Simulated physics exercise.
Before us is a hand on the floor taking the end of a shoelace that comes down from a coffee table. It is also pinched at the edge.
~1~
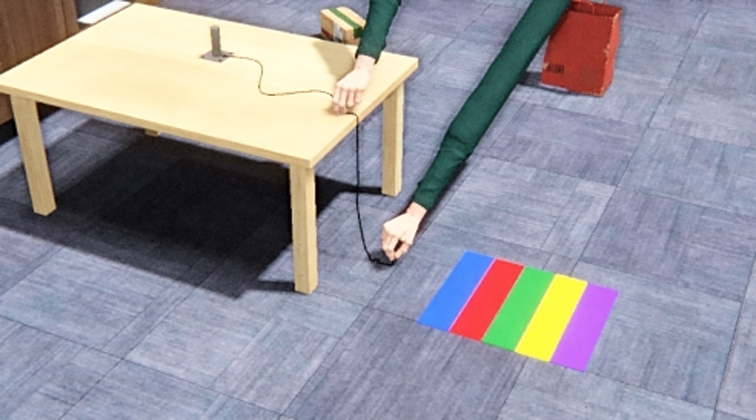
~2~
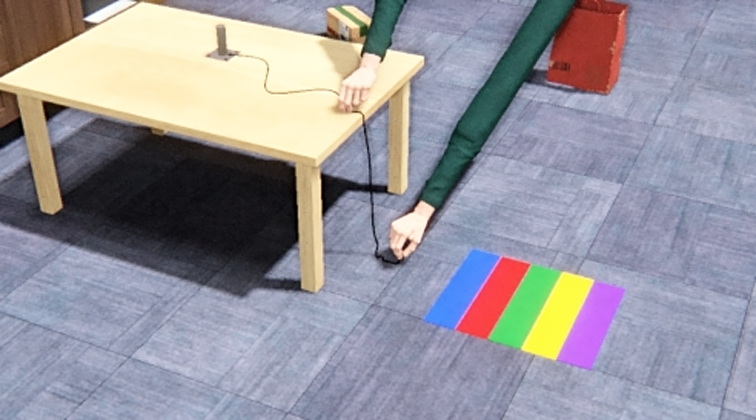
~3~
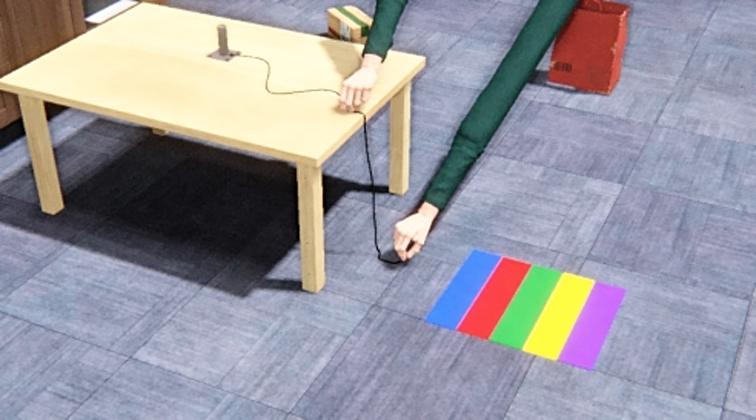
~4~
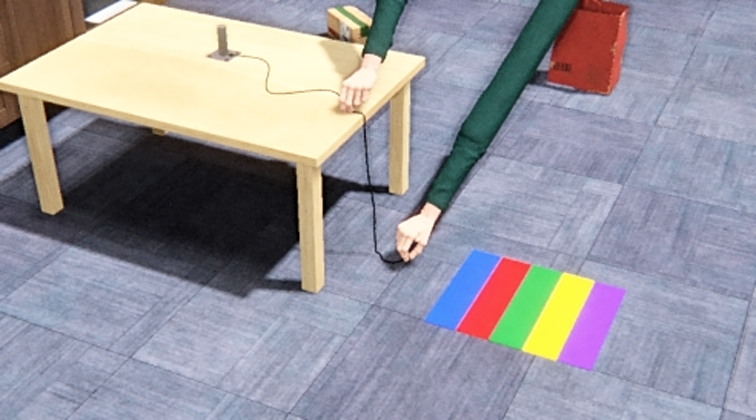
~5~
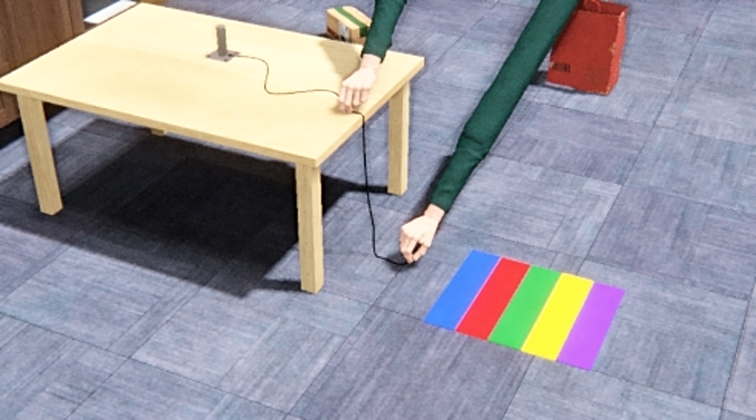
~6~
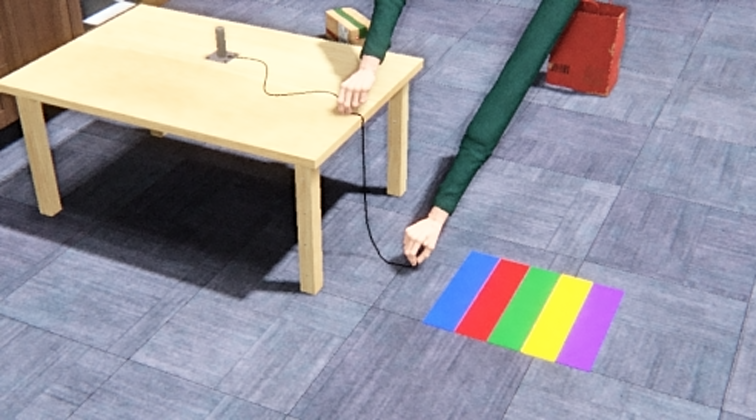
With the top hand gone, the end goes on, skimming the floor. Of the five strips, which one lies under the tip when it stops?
The yellow strip.
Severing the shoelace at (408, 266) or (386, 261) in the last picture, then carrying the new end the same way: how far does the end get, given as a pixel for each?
Case by case it comes to about (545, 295) and then about (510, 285).
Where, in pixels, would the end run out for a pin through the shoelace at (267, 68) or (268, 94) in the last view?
In order: Close to (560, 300) and close to (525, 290).
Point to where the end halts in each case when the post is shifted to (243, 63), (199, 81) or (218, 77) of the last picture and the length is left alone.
(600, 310), (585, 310) and (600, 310), roughly.
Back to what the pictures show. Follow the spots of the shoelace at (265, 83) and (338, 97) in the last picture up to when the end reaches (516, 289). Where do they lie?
You'll find them at (292, 81) and (370, 113).
Soon after, end near (517, 289); over green.
After that, end near (547, 297); over yellow.
At the stop, end near (565, 302); over yellow. It gets as far as the yellow strip.
